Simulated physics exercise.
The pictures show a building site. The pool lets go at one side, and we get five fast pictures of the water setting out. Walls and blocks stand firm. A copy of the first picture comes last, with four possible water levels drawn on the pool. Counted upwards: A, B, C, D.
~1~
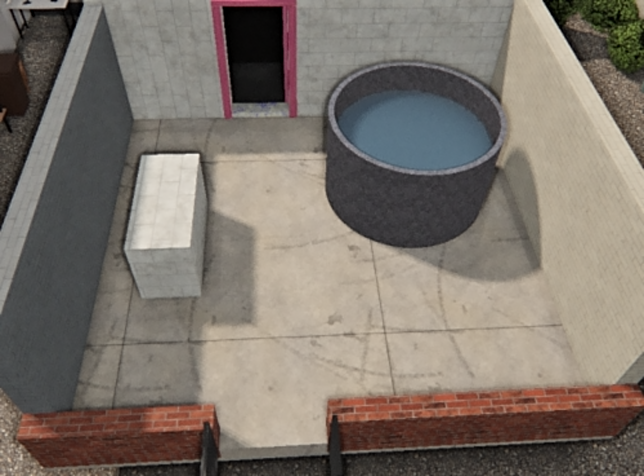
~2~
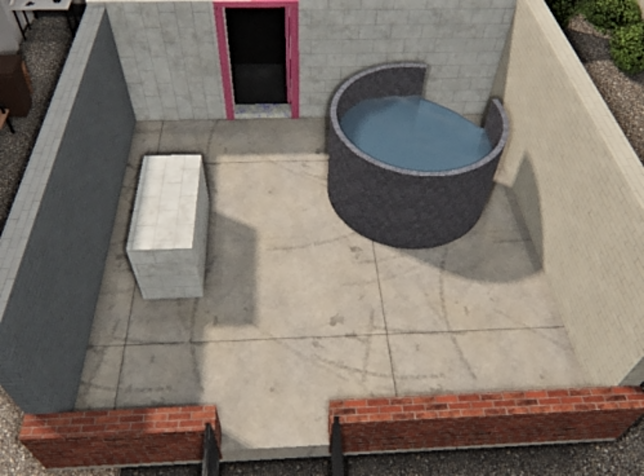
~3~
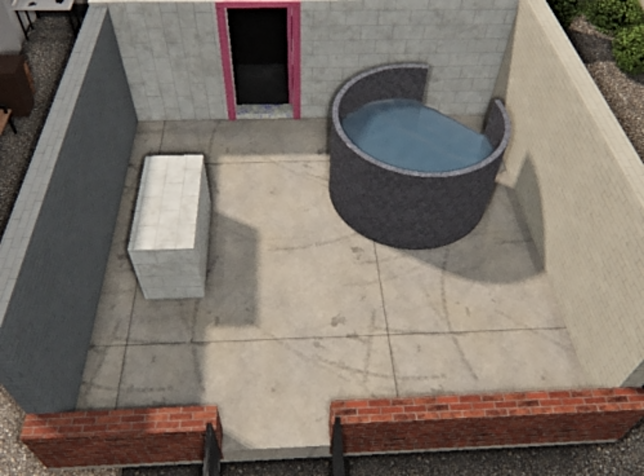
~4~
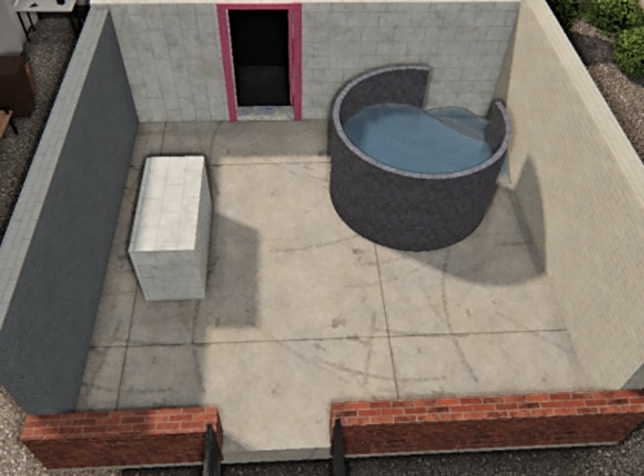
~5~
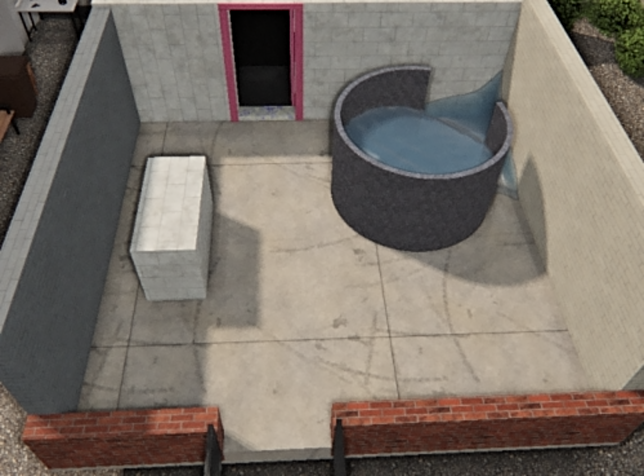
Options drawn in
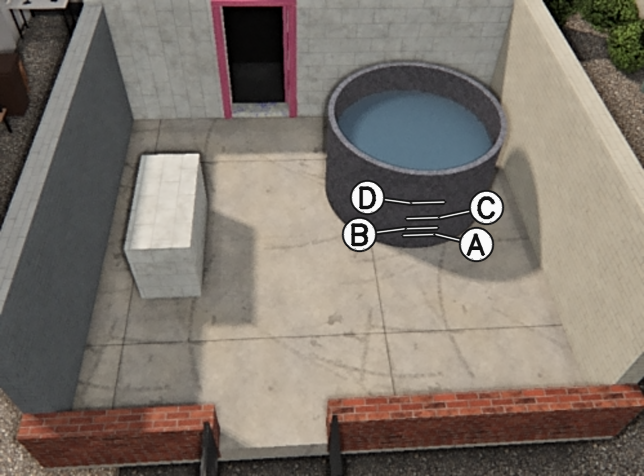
At first, a round dark pool sits full of still water in a walled yard with a pink doorway and a pale block. Then a section of the pool's back-right rim is gone, and the water shifts, pouring through the gap and splashing up against the walls in the corner behind.
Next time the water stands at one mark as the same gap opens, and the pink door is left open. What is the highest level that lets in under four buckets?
It is D.
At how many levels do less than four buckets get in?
All of the four.
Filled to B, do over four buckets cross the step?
No, that is safe.
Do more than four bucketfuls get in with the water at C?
No.
In white, A at (419, 234); B at (421, 228); C at (423, 218); D at (427, 202); from the bottom up A, B, C, D.
If A is chosen, nothing gets over.
If B is chosen, nothing gets over.
If C is chosen, nothing gets over.
If D is chosen, a bucket or two gets in.
